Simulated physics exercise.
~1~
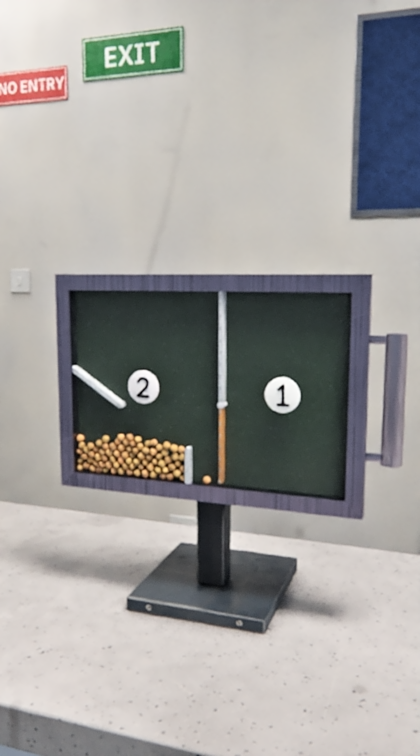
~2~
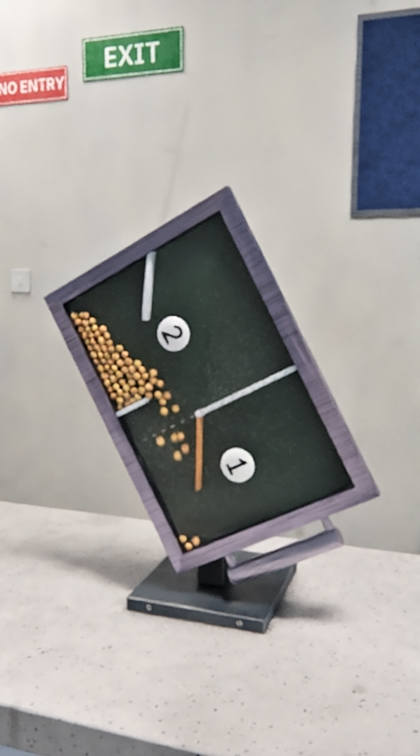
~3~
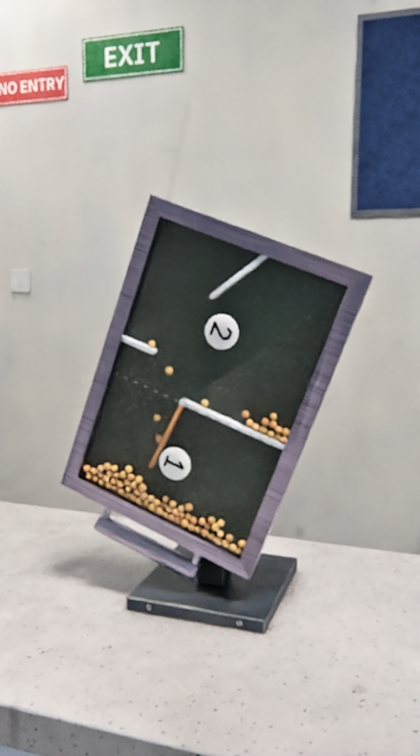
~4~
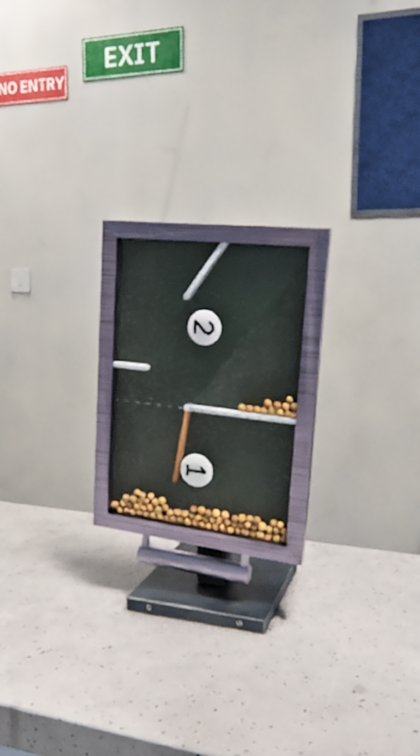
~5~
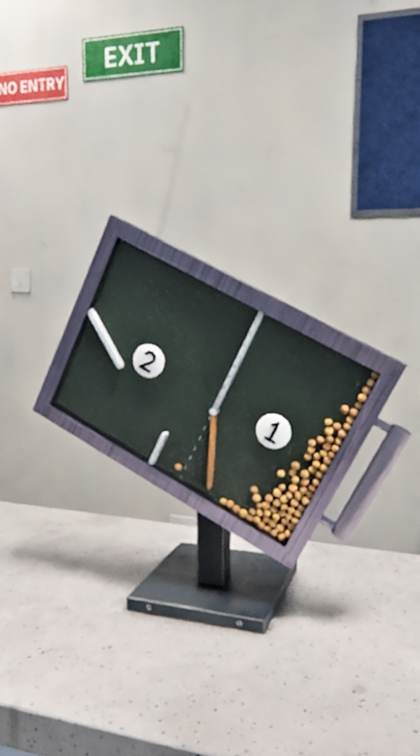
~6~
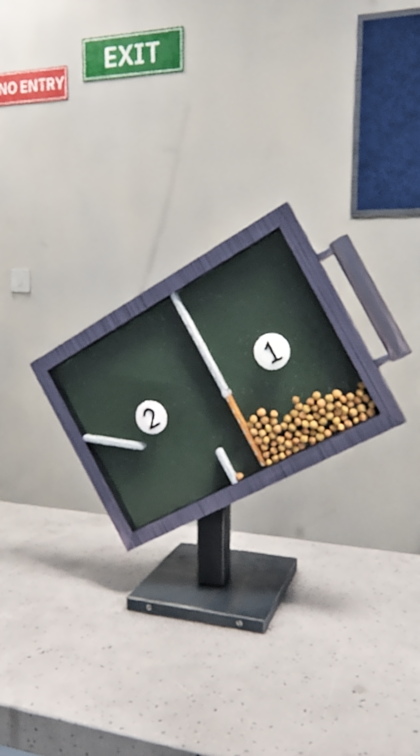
Wooden beads spill from side two into side one as the case tilts clockwise and back.
